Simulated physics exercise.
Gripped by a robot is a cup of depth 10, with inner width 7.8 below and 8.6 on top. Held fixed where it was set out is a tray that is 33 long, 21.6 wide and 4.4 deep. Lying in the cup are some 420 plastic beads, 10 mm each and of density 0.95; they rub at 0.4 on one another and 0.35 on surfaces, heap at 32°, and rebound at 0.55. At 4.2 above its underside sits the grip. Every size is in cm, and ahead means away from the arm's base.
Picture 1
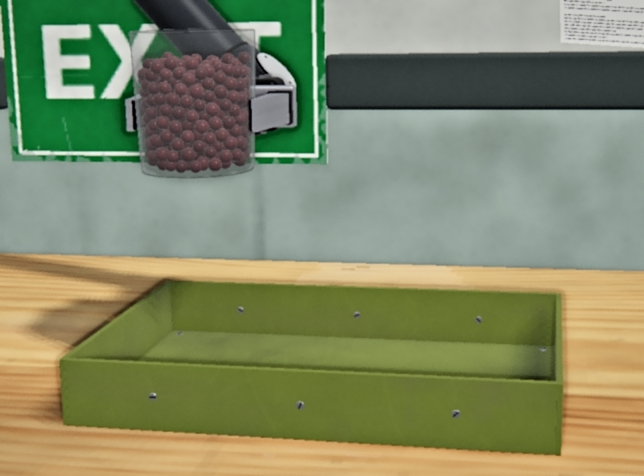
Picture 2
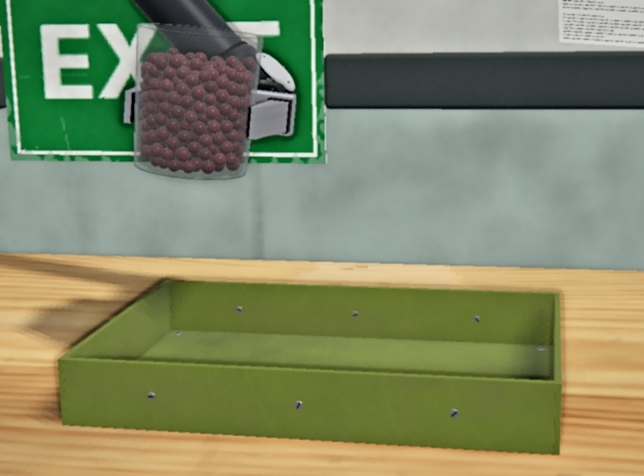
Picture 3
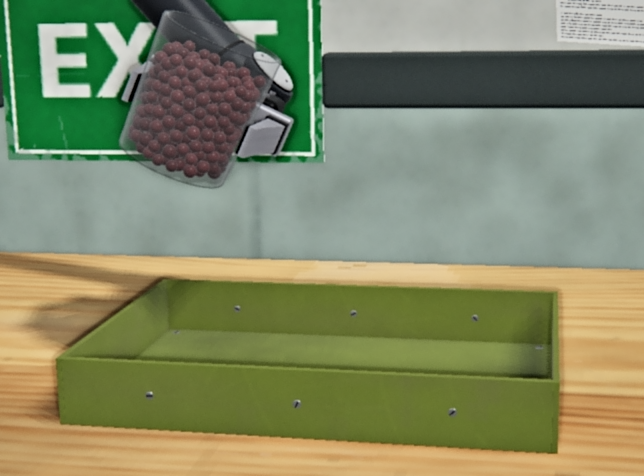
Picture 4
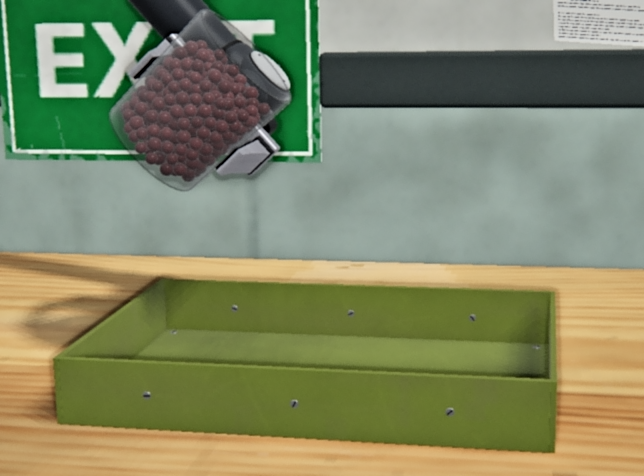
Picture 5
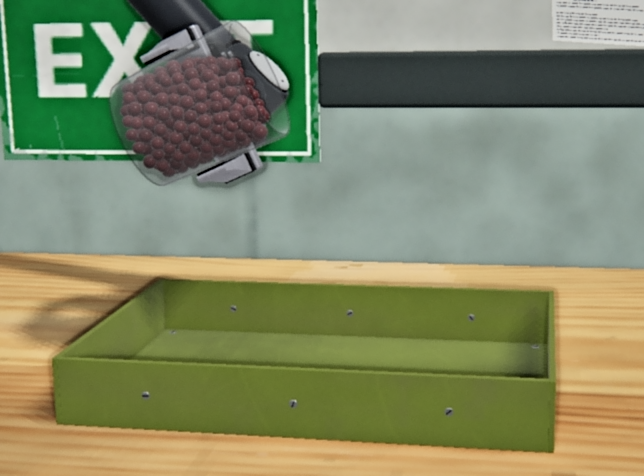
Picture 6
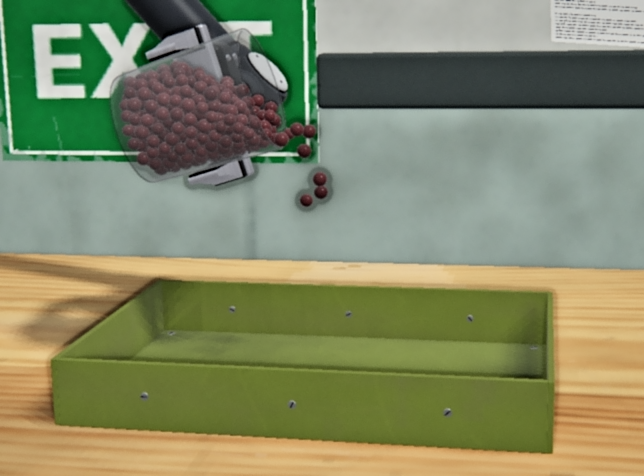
Above a green tray, a robot gripper tilts a clear cup rightward until red beads spill out.
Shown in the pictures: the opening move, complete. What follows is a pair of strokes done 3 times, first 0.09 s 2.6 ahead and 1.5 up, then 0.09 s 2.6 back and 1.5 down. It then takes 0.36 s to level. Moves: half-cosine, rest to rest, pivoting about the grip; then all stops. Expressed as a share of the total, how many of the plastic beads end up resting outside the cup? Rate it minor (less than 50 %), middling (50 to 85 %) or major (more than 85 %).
Middling, 50 to 85 %.
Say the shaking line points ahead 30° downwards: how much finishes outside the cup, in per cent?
It comes to near 35 percent.
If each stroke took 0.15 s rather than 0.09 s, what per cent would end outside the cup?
Roughly 40 in a hundred.
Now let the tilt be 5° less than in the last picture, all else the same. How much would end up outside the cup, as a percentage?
I'd put it close to 55 per cent.
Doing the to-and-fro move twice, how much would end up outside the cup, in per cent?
Expected share: About 55 %.
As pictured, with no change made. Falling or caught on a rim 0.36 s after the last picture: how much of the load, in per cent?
Logged share: Close to 10 per cent.
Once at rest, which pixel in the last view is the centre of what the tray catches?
I'd point to somewhere near (415, 377).
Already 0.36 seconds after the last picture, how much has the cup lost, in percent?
About 45 per cent so far.
Then, 0.36 s on, tilted 73° forward, highest piece 22 above the table; 225 in the cup, 152 in the tray, 44 in flight or on a rim.
Then, 0.72 s on, tilted 37° forward, highest piece 23 above the table; 259 in the tray, 152 in the cup, 2 on the table or floor, 8 in flight or on a rim.
Then, 1.10 s on, level, highest piece 22 above the table; 267 in the tray, 152 in the cup, 2 on the table or floor.
Then, 2.15 s on, level, highest piece 22 above the table; 267 in the tray, 152 in the cup, 2 on the table or floor.
In the end, 267 in the tray, 152 in the cup, 2 on the table or floor. That is 64 % outside the cup.
